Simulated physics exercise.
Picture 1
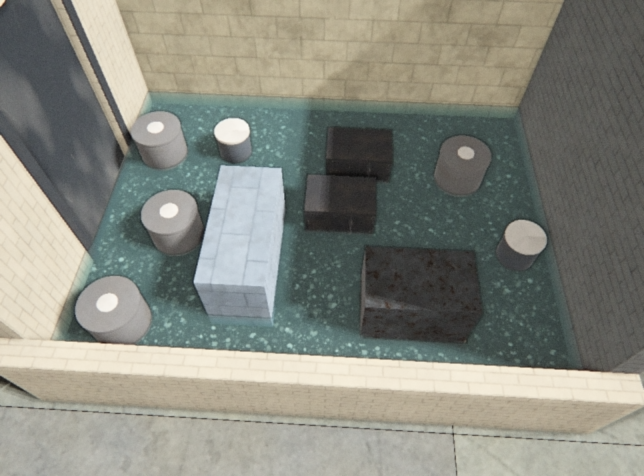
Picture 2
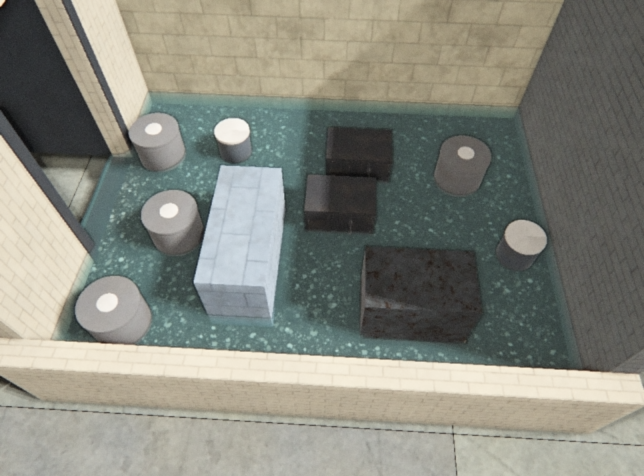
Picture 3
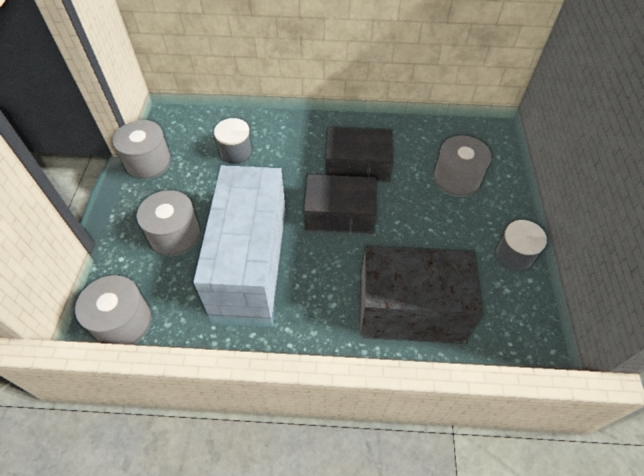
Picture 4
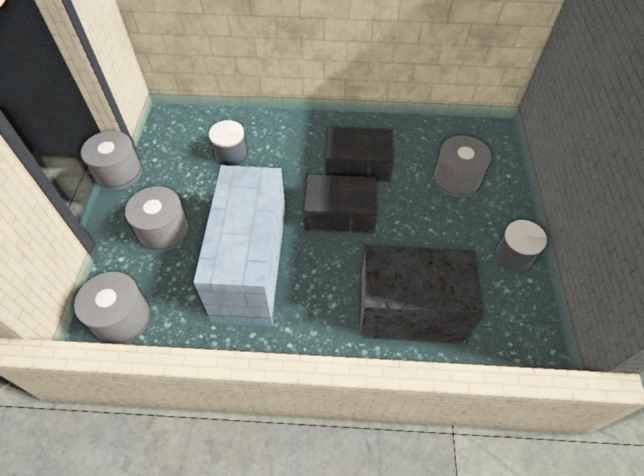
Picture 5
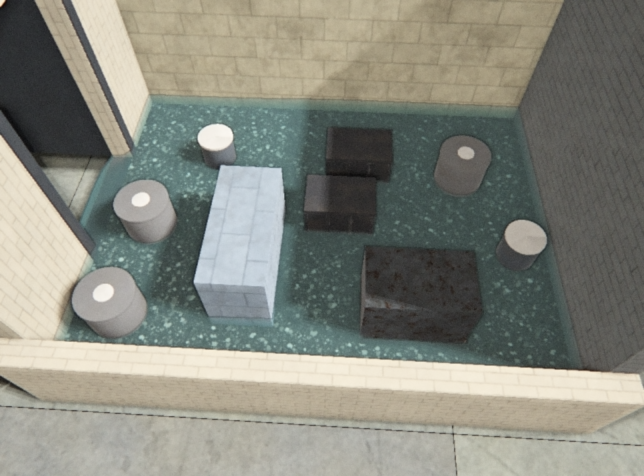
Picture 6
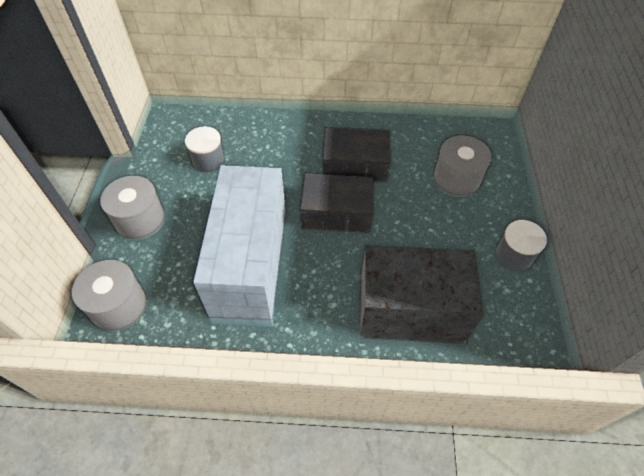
Dark door opening on the left of a flooded room, then grey tubs and a pale pail drifting left, one tub disappearing.
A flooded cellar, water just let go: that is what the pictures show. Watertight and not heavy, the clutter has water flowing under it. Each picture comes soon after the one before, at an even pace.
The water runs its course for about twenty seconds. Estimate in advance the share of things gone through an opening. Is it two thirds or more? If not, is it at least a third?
Yes. I expect the result to be the upper range.
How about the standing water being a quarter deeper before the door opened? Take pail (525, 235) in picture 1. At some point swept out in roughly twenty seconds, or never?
I'd bet it never leaves.
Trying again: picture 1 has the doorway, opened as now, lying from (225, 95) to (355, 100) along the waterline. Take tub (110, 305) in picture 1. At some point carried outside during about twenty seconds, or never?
I'd say it never leaves.
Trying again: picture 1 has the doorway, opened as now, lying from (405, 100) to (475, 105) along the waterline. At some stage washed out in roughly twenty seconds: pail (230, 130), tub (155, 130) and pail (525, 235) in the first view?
Going through them in sequence: Gets out, then trapped, then gets out.
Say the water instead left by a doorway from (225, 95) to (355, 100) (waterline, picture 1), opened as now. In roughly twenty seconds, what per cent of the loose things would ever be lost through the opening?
I'd say around 80 percent.
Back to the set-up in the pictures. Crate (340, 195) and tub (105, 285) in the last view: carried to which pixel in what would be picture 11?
Estimated positions: (310, 170) and (95, 246), approximately.
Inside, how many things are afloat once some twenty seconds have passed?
That number is 2.
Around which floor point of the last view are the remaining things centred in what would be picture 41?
Average floor point: Approx. (348, 189).
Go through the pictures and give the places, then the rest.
The first picture shows a tub at (169, 211) floats; a pail at (232, 130) floats; 0 of 8 have shifted.
The second picture shows a tub at (169, 211), afloat; a pail at (232, 130) floats; 0 of 8 have shifted.
The third picture shows a tub at (165, 212), afloat, close to its start; a pail at (232, 130), afloat; 1 of 8 have shifted.
The fourth picture shows a tub at (153, 207), afloat, close to its start; a pail at (226, 133) floats, close to its start; 4 of 8 have shifted.
The fifth picture shows a tub at (141, 200), afloat, a stride from its start; a pail at (215, 136) floats, close to its start; 4 of 8 have shifted.
The sixth picture shows a tub at (128, 196), afloat, a stride from its start; a pail at (203, 139), afloat, close to its start; 4 of 8 have shifted.
A moment on, 2 of 8 are out; 6 afloat.
Next, 4 of 8 are out; 3 afloat.
Later, 6 of 8 are out; 2 afloat.
In the end, 6 of 8 are out; 2 afloat.
